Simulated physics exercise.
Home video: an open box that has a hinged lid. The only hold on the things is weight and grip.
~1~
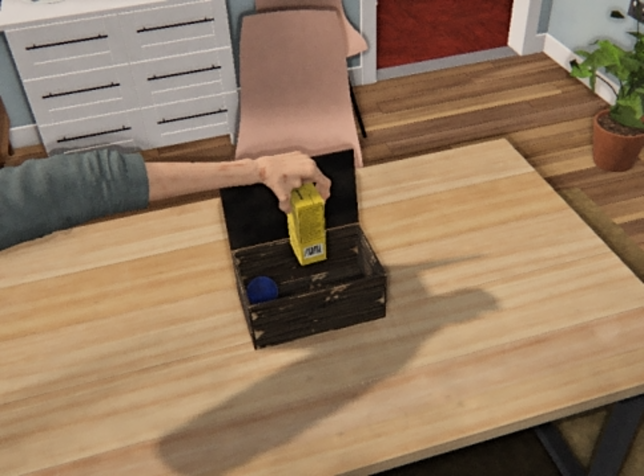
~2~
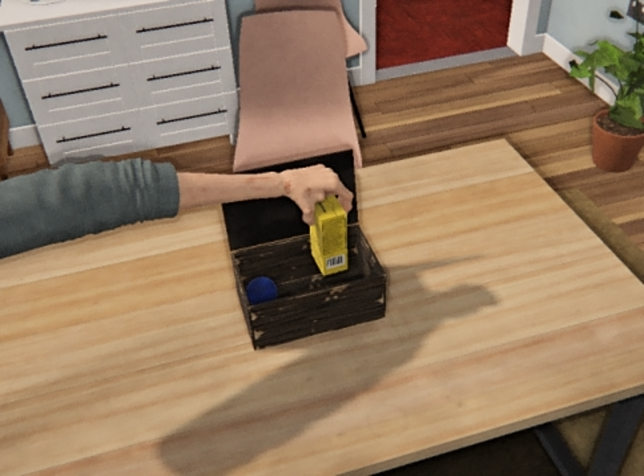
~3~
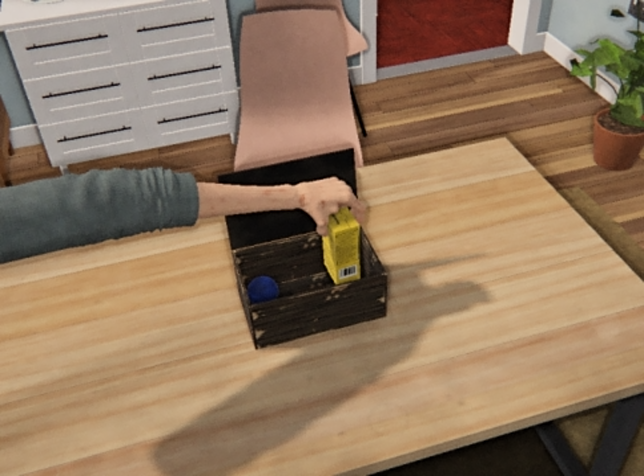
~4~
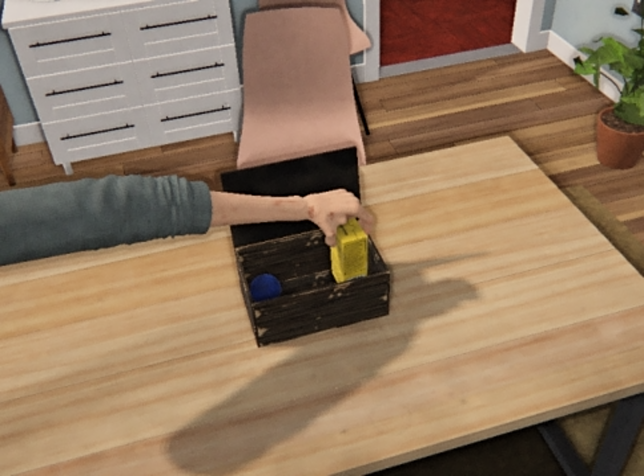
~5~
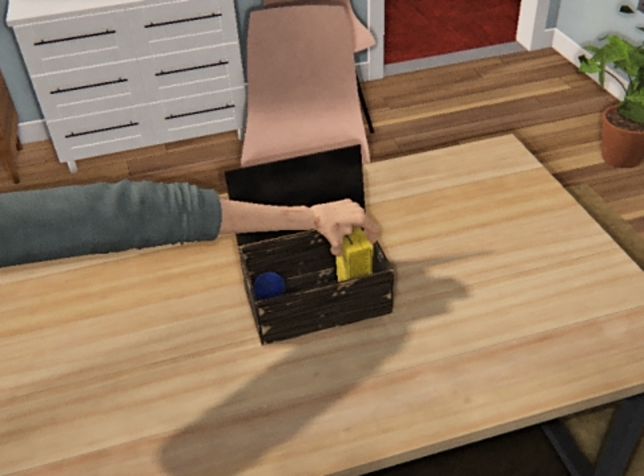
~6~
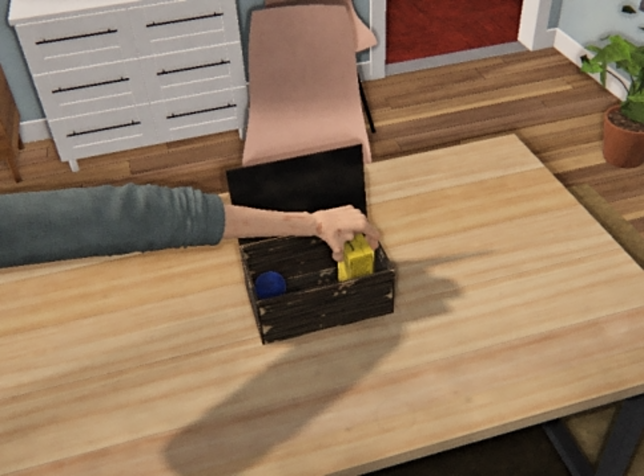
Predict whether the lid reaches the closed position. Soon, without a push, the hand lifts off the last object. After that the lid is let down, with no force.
Can't come down.
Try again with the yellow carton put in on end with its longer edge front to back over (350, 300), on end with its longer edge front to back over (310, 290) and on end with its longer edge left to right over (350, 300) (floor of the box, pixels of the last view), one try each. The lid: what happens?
In the first case it stays open; in the second case it stays open; in the third case it stays open.
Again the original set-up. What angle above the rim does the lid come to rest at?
Roughly 25 degrees above the rim.
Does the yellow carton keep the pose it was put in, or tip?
The yellow carton stays as it was set.
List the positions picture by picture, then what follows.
Still above its spot; yellow carton (306, 223); blue ball (262, 292), in the first frame.
Still above its spot; yellow carton (329, 234); blue ball (262, 293), in the second frame.
Still above its spot; yellow carton (341, 246); blue ball (263, 292), in the third frame.
Still above its spot; yellow carton (349, 256); blue ball (266, 290), in the fourth frame.
Still above its spot; yellow carton (354, 264); blue ball (269, 288), in the fifth frame.
In place under the hand; yellow carton (356, 270); blue ball (271, 287), in the sixth frame.
Then, 1.30 s past the last view, lid 79° above the rim.
Then, 1.70 s past the last view, lid 46° above the rim.
Finally, lid 24° above the rim; both still in place. Final places as the last picture's camera would see them, yellow carton near (356, 270).
